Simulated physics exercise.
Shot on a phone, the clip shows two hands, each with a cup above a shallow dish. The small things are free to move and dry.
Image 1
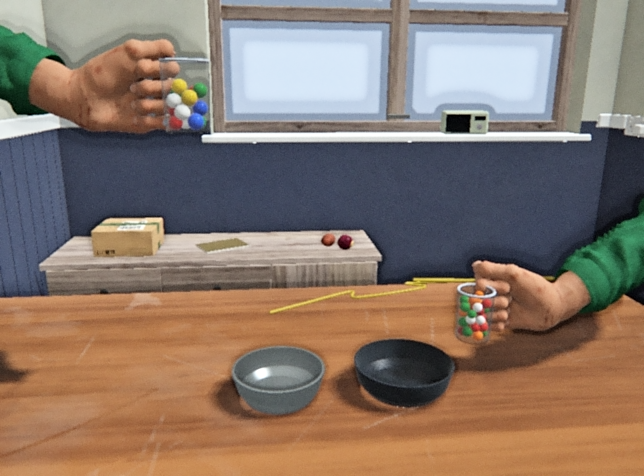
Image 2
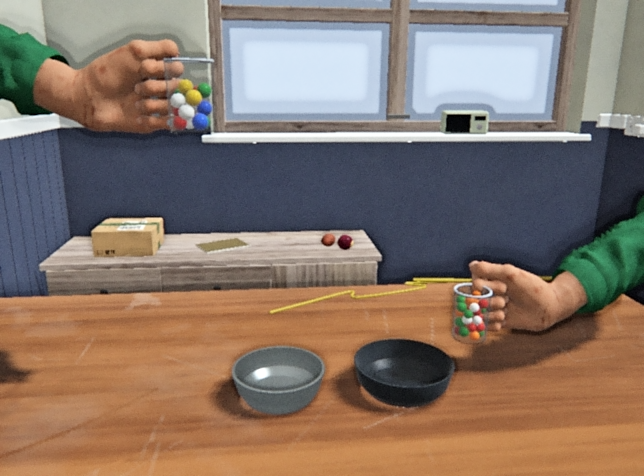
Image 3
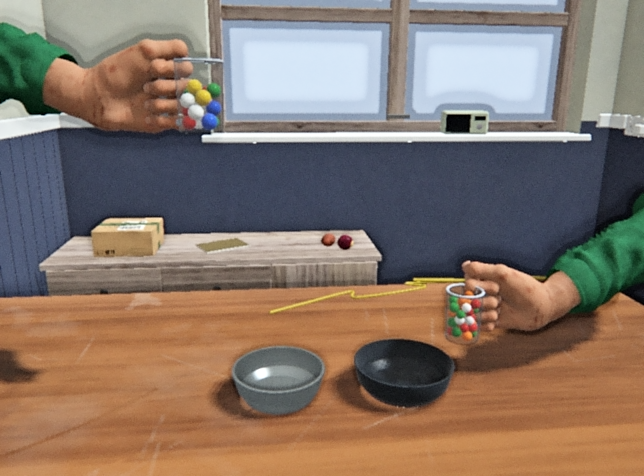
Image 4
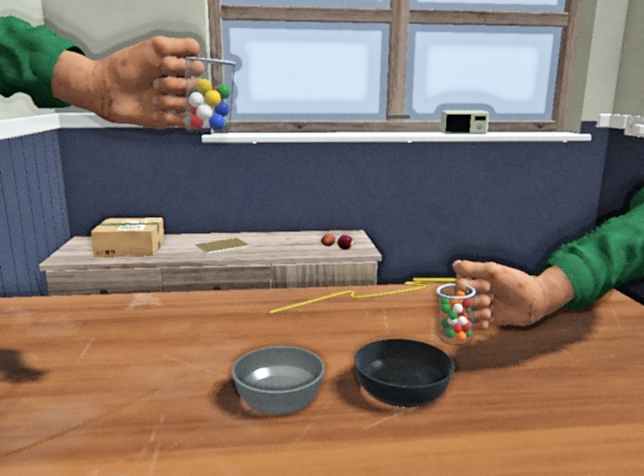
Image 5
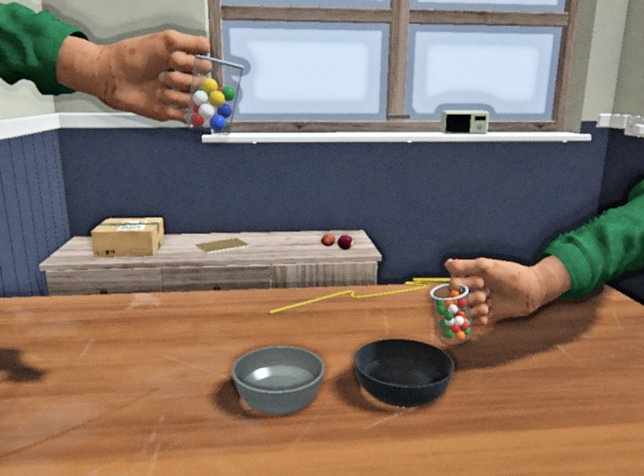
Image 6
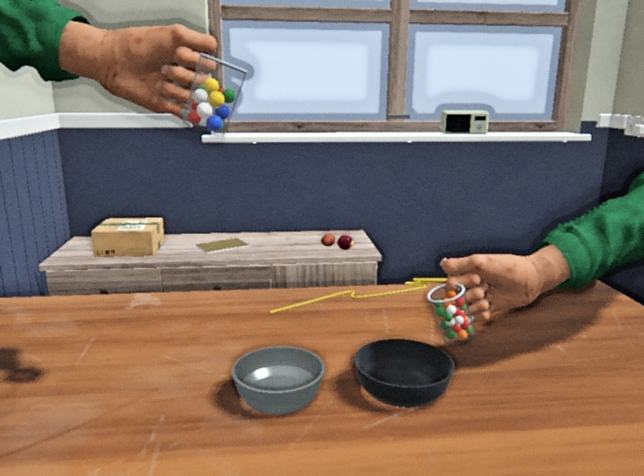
Two hands in green sleeves held clear cups of small colorful balls, the left one much higher, above two empty dishes on a wooden table, then moved them slightly inward and gradually tilted both cups.
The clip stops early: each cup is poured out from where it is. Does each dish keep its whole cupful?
On the left, the dish fails to hold them all, while on the right the dish loses nothing.
Then, 0.47 s on from there, left, the whole lot still in the cup; right, the whole lot still in the cup.
Then, 0.97 s on from there, left, the whole lot still in the cup; right, all but a few still in the cup, only a few in the dish.
Then, 1.57 s on from there, left, near a third in the dish, near two thirds in the air; right, the whole lot in the dish.
In the end, left, near two thirds in the dish, near a third outside the dish; right, the whole lot in the dish, none at all outside the dish.
